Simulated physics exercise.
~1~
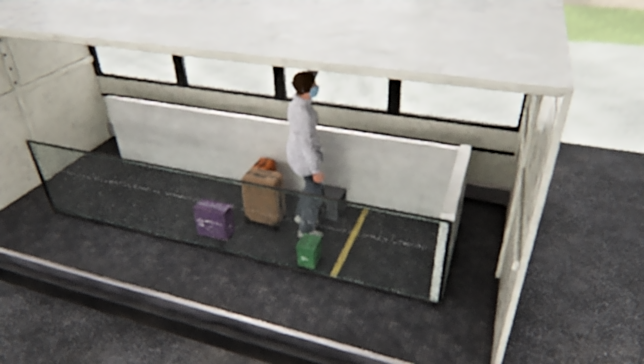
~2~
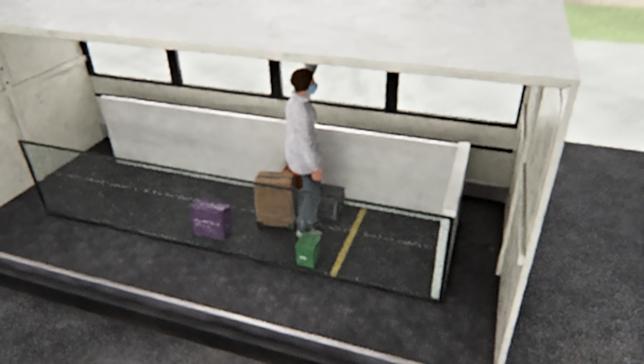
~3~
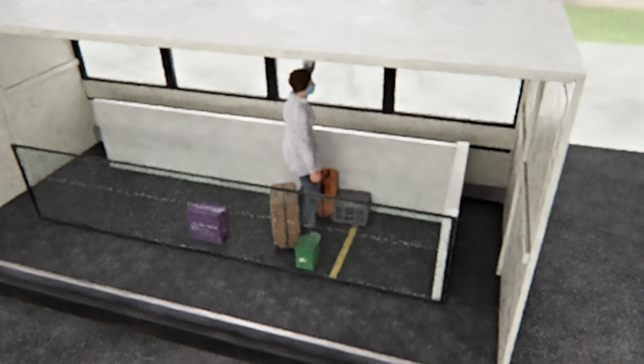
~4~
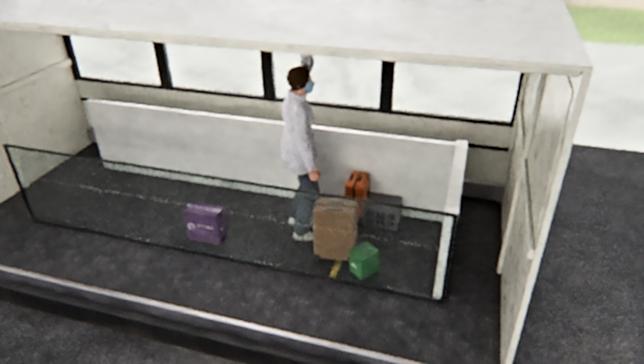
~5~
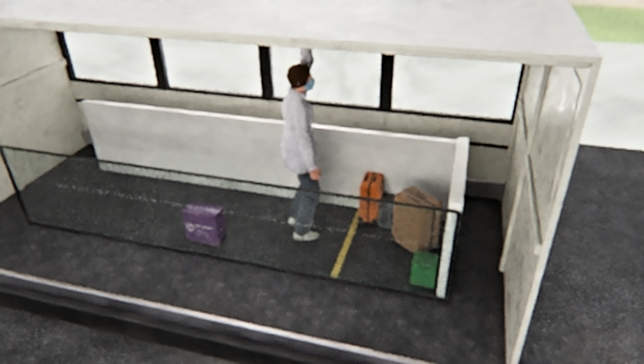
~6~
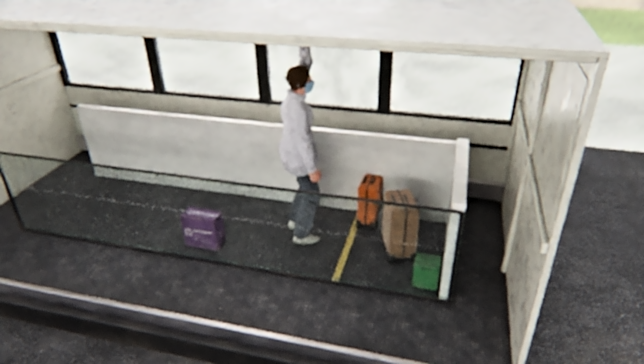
In a shuttle bay, luggage slides right past a standing passenger while a purple carton stays.
